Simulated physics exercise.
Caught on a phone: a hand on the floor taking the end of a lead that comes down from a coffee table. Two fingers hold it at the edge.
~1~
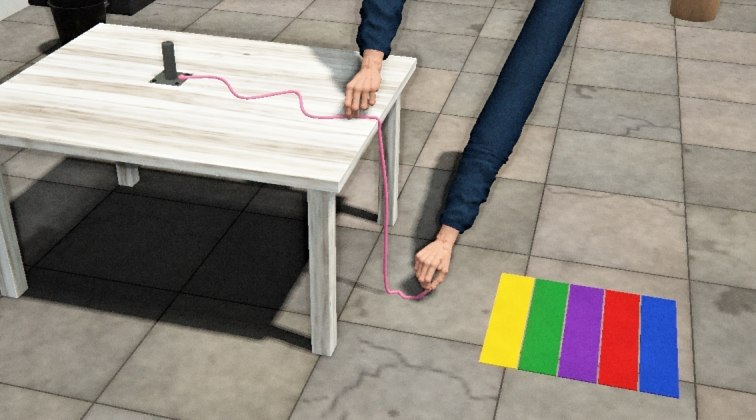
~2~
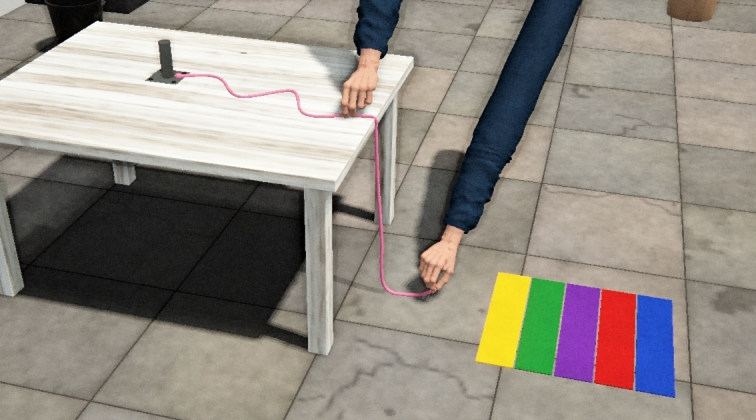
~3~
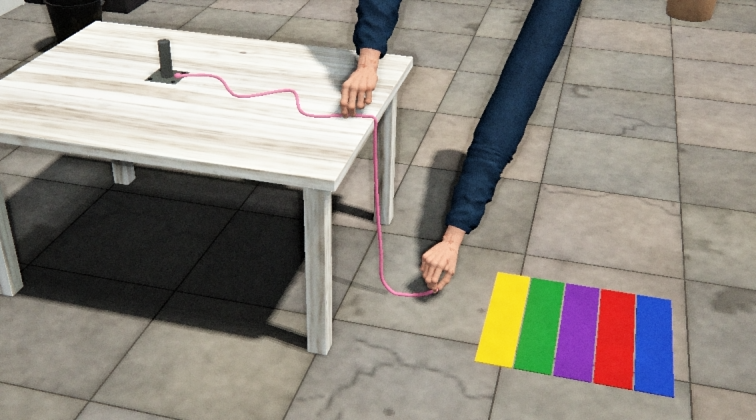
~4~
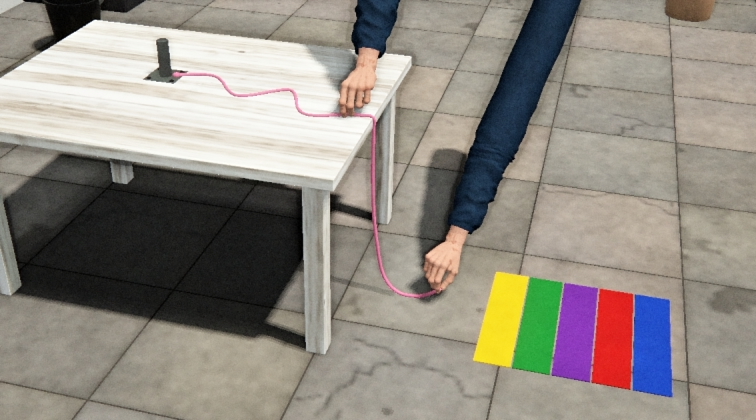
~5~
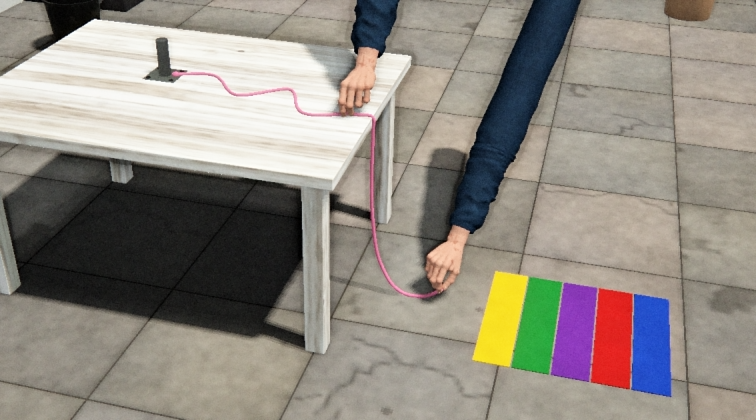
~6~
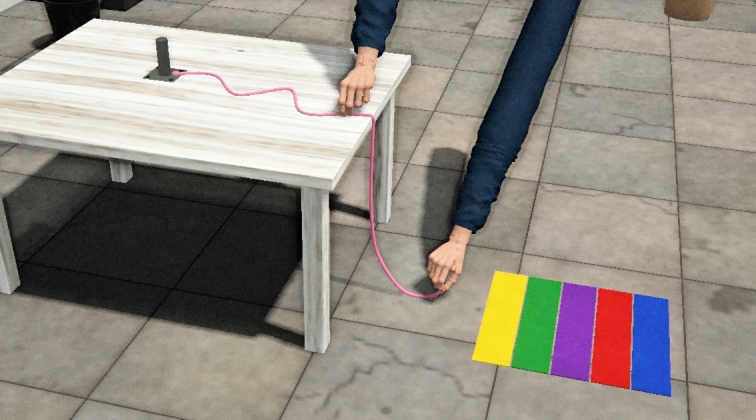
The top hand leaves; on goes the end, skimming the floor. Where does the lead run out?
The end stops over the red strip.
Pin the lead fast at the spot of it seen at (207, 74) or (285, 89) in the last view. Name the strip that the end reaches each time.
It would be red; purple.
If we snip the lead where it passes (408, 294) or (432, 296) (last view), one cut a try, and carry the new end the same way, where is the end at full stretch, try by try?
About (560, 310) and (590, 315).
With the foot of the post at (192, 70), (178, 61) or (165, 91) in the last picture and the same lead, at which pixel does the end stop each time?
The places are (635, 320), (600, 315) and (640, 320).
Early on, end near (546, 306); over green.
Midway, end near (589, 314); over purple.
At the end of the slack, end near (614, 318); over red. It gets as far as the red strip.
